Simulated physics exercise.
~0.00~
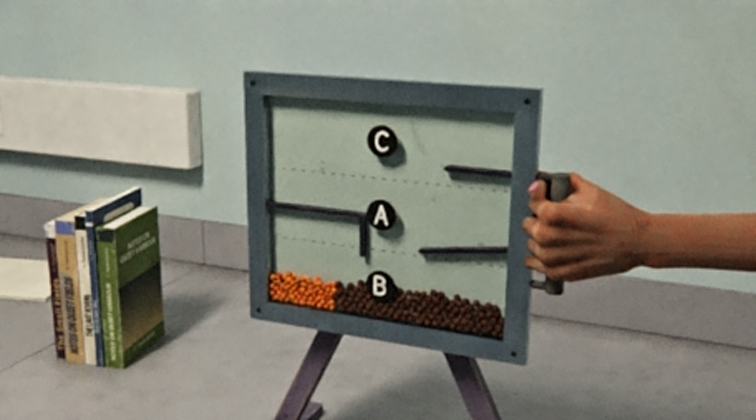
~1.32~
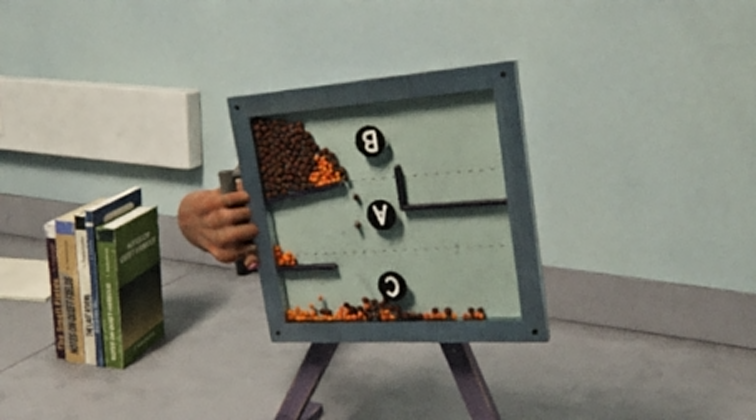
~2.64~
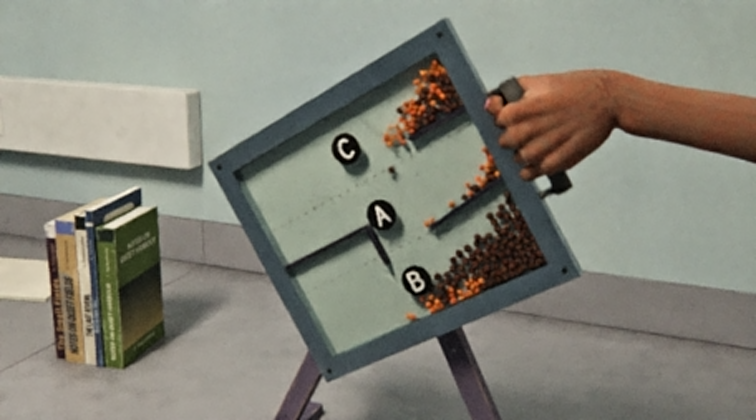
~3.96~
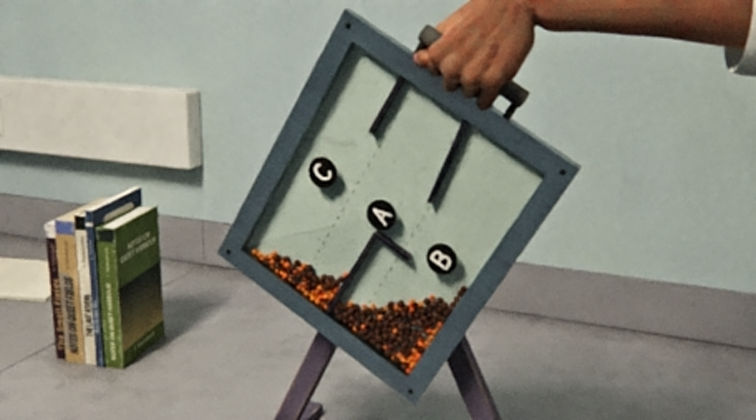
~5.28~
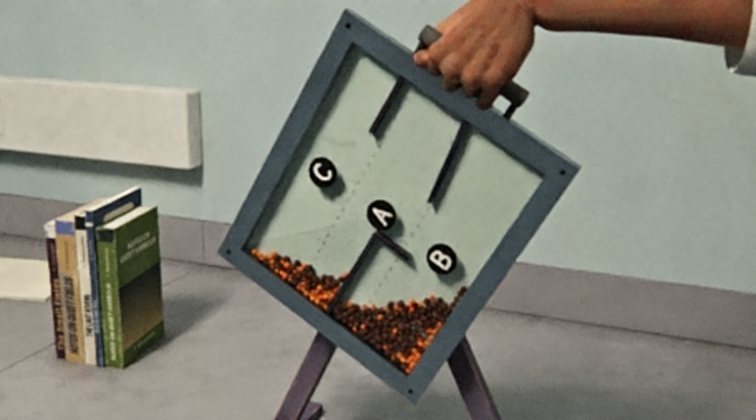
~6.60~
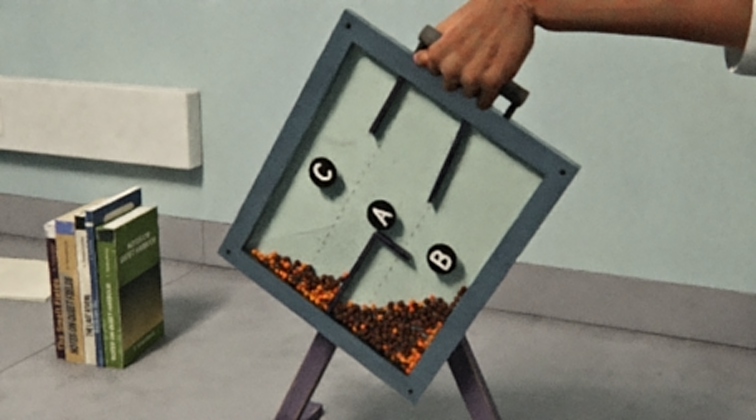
Shadow box of dark and orange beads turning nearly upside down by hand, swinging back, then resting tilted with beads mixed below.
